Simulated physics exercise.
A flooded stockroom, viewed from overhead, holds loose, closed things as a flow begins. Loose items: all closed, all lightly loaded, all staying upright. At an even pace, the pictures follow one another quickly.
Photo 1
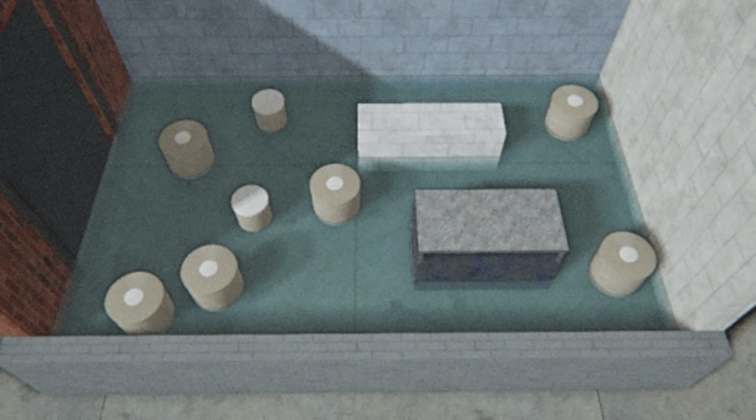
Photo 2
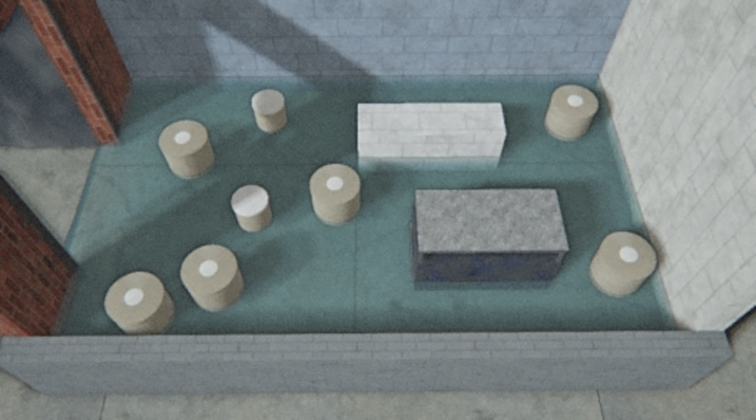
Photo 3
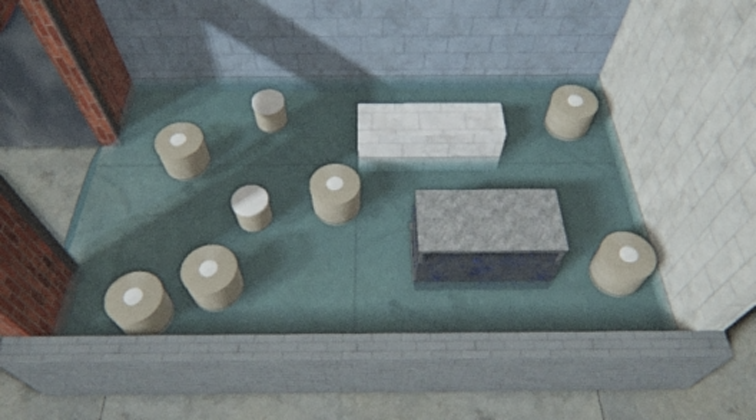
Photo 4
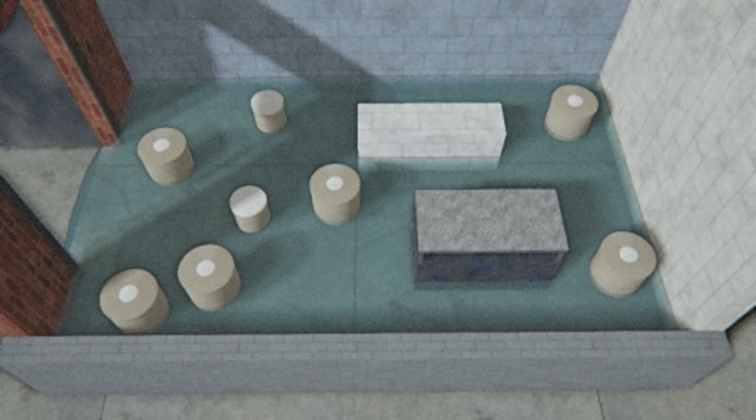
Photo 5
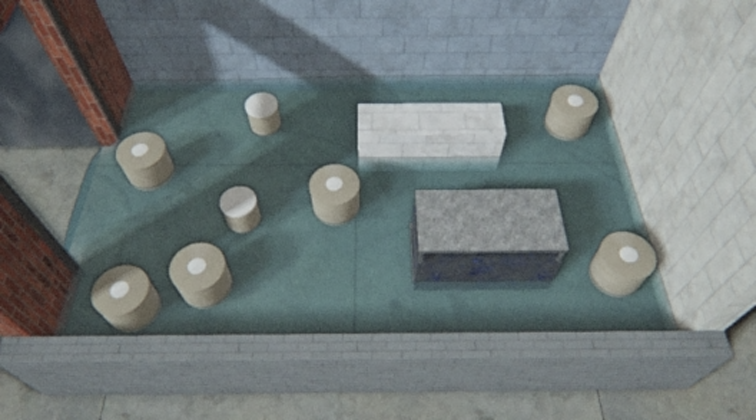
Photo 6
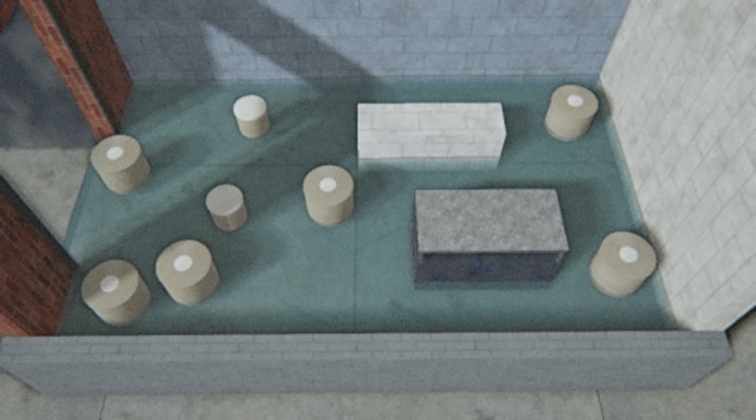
In a flooded stockroom, a floating tub drifts left, then several others shift slightly leftward.
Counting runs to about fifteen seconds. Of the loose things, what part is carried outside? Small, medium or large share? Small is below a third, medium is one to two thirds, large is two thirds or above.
A large share.
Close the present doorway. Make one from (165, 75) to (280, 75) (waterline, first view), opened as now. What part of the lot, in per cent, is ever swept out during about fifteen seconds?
It should be close to 50 per cent.
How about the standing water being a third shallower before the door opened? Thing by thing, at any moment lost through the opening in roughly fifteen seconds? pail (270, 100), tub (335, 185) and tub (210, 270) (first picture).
So, in the listed order, they end up flushed out, flushed out and flushed out.
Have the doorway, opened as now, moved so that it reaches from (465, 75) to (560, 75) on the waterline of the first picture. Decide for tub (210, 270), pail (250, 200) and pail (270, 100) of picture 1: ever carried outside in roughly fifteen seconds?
In the order given, it's remains behind, remains behind, escaped.
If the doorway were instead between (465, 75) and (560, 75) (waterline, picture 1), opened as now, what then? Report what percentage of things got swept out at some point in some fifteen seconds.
My estimate is some 40 percent.
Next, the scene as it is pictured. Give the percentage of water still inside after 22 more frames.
It comes out at 52 parts in a hundred.
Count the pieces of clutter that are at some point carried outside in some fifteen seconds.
Tally: 6.
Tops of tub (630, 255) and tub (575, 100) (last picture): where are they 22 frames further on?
Roughly at (599, 279) and (535, 100).
A moment on, 1 of 8 are out; 7 afloat.
Next, 5 of 8 are out; 3 afloat.
Later, 6 of 8 are out; 2 afloat.
In the end, 6 of 8 are out; 2 afloat.
